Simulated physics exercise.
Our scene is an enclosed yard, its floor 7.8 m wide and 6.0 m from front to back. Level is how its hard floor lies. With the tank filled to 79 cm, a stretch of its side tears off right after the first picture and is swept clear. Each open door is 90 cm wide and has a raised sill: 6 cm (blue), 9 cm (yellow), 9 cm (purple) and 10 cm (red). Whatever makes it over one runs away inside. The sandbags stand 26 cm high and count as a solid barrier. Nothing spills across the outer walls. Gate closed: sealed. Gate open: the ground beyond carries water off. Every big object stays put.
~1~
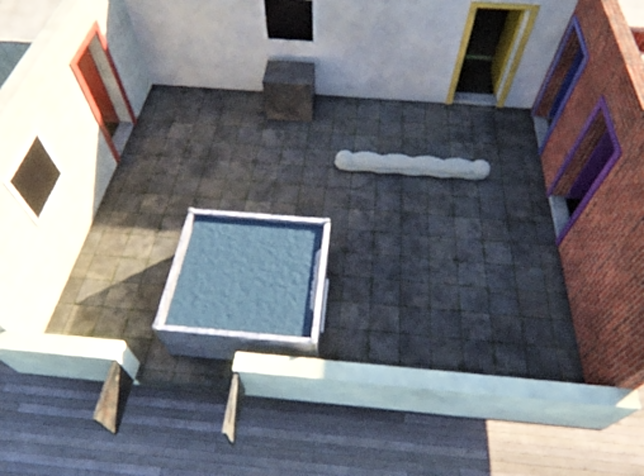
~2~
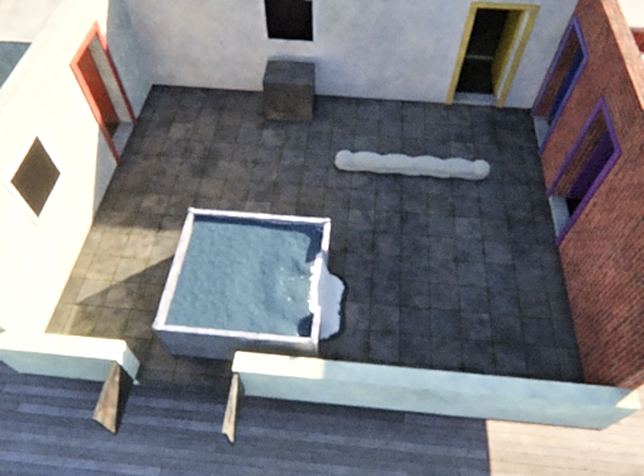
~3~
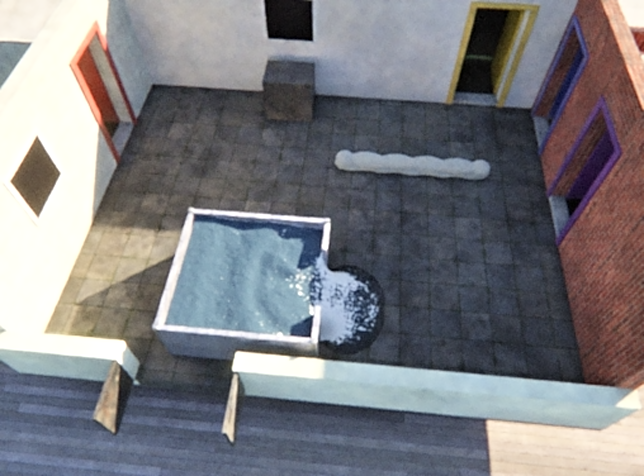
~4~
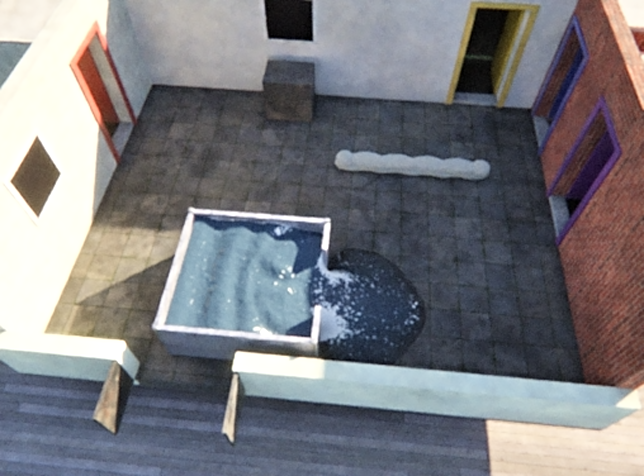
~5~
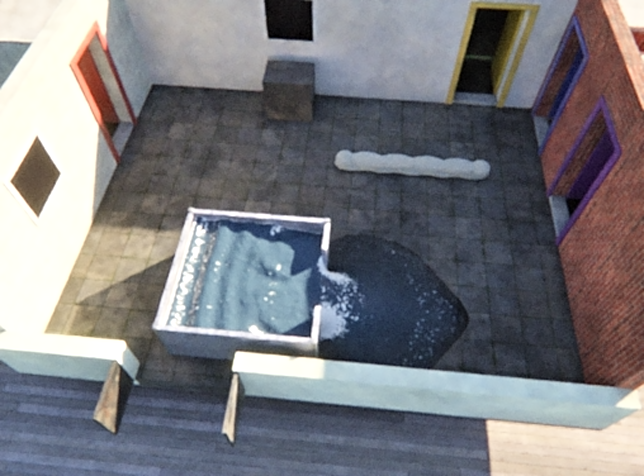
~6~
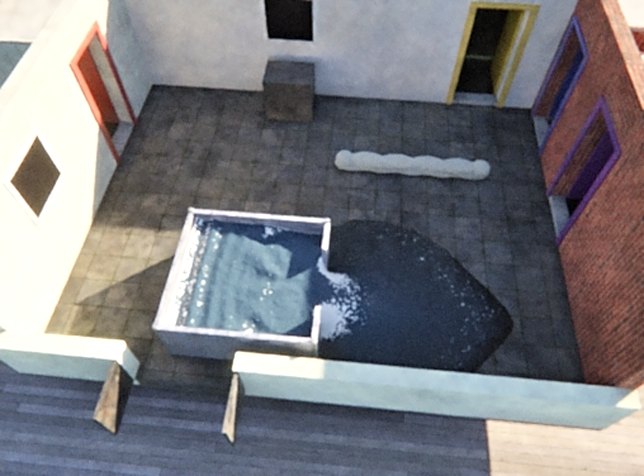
Water bursts from the right side of a square, pale-rimmed tank and spreads rightward in a widening dark sheet, white foam at the gap and ripples crossing the tank, while the camera stays still. The place is a sunlit, grey-paved walled yard, seen from high above. A grey block and yellow-framed doorway stand behind, a pale sandbag row mid-floor, a red-framed doorway left, and purple-framed openings in brick right.
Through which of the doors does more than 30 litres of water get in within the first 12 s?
Outcome: At the blue door the inflow will break the limit; at the yellow door the inflow will break the limit; at the purple door the inflow will break the limit; at the red door the inflow will remain within the limit.
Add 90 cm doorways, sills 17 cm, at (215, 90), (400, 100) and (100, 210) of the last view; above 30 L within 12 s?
Well, the first is on the low side, the second is on the low side, and the third is on the low side.
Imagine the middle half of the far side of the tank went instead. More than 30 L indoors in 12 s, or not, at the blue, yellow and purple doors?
Then: Blue past it, yellow below, purple below.
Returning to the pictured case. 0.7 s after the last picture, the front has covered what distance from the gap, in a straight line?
Roughly 4.0 metres out.
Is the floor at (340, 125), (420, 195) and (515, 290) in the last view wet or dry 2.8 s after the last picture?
First spot not yet wet, second submerged, third submerged.
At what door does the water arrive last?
The red door is last.
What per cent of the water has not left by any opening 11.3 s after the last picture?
It comes to near 86 per cent.
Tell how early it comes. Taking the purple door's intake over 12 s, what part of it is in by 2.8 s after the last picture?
Estimate: Around 60 per cent.
Then, 0.7 s after the last picture water covers 30 % of the floor and is deepest (47 cm) near (587, 404); blue door not reached, yellow door not reached, purple door not reached, red door not reached.
Then, 1.5 s after the last picture water covers 30 % of the floor and is deepest (44 cm) near (555, 376); blue door not reached, yellow door not reached, purple door 18 cm at the sill, 13 L in, red door not reached.
Then, 2.8 s after the last picture water covers 40 % of the floor and is deepest (30 cm) near (490, 370); blue door 7 cm at the sill, 0 L in, yellow door 13 cm at the sill, 1 L in, purple door 14 cm at the sill, 46 L in, red door not reached.
Then, 6.3 s after the last picture water covers 70 % of the floor and is deepest (20 cm) near (531, 120); blue door 11 cm at the sill, 74 L in, yellow door 15 cm at the sill, 107 L in, purple door 12 cm at the sill, 68 L in, red door not reached.
Then, 11.3 s after the last picture water covers 95 % of the floor and is deepest (11 cm) near (531, 120); blue door 10 cm at the sill, 132 L in, yellow door 9 cm at the sill, 131 L in, purple door 8 cm at the sill, 75 L in, red door 7 cm at the sill, 0 L in.
